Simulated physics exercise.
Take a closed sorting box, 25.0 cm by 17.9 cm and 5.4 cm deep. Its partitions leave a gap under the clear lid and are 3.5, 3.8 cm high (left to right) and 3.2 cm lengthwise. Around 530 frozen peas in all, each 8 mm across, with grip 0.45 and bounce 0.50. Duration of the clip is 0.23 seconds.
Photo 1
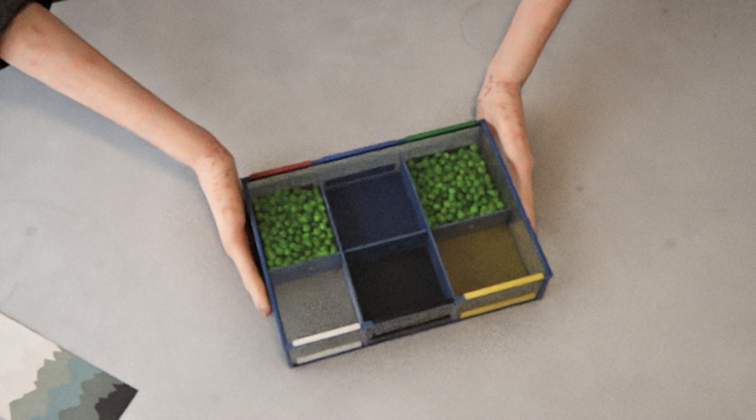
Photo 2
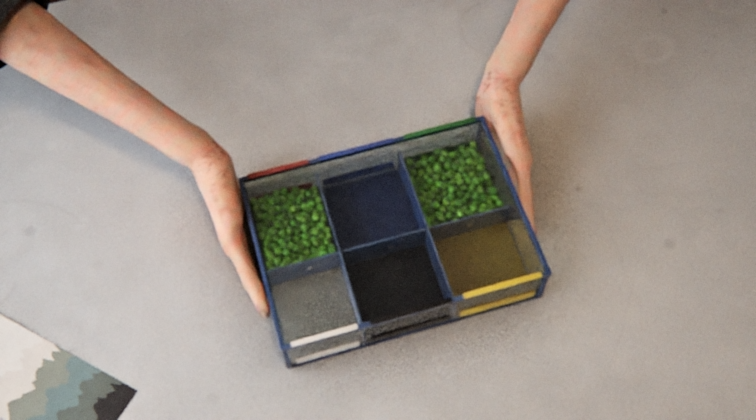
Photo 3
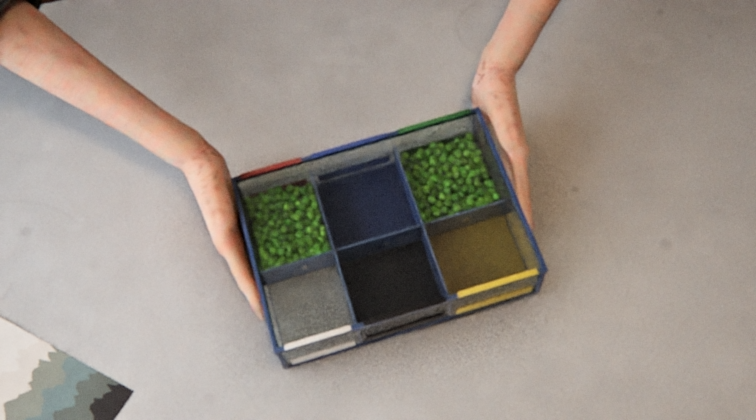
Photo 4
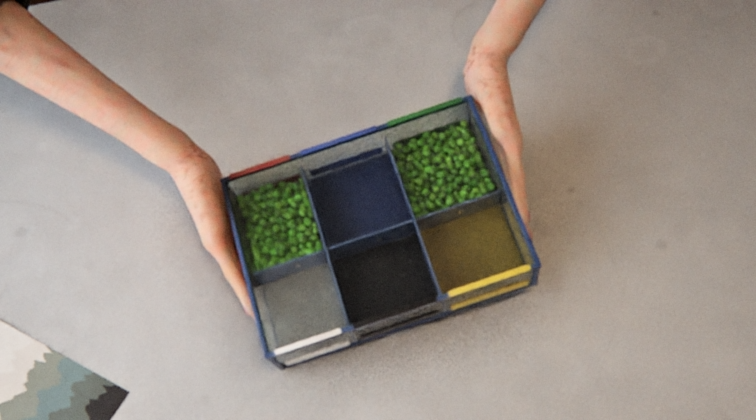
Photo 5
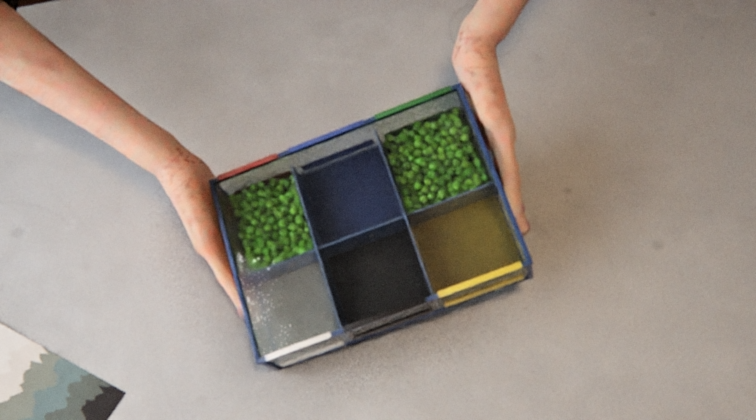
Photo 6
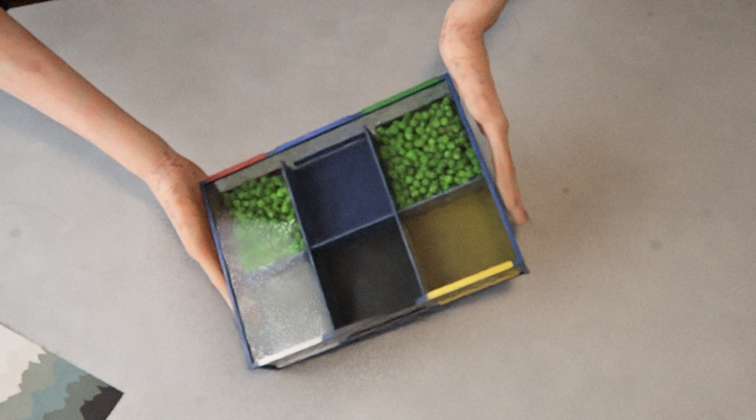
On a grey tabletop, two hands slowly tilting a clear-lidded sorting box of green peas towards its left front corner.
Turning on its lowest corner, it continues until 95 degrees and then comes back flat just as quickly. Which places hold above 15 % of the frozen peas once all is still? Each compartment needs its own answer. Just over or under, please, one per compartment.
At the end, red compartment: Qualifies; blue compartment: Does not qualify; green compartment: Qualifies; yellow compartment: Does not qualify; white compartment: Qualifies; black compartment: Does not qualify.
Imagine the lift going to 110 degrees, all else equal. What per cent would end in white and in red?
White 25 %, red 40 %.
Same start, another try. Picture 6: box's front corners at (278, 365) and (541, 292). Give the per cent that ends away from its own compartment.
I'd say close to 85 in a hundred.
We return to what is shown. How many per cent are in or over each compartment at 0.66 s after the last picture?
Red 45; blue 0; green 40; yellow 5; white 10; black 5.
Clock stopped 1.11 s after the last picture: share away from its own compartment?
About 30 %.
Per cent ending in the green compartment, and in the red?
Green at 30 and red at 40, in per cent.
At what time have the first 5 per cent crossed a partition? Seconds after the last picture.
Reading: T about 0.50 s.
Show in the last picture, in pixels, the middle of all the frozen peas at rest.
Near (297, 249).
Then, 0.66 s after the last picture, tilt 94 degrees; red 45 %, green 40 %, yellow 5 %, white 10 %, black 5 %.
Then, 1.11 s after the last picture, tilt 40 degrees; red 40 %, green 35 %, white 20 %, black 5 %.
Then, 1.63 s after the last picture, tilt 0 degrees; red 40 %, green 30 %, white 20 %, black 5 %.
In the end, red 40 %, blue 0 %, green 30 %, yellow 0 %, white 20 %, black 5 %.
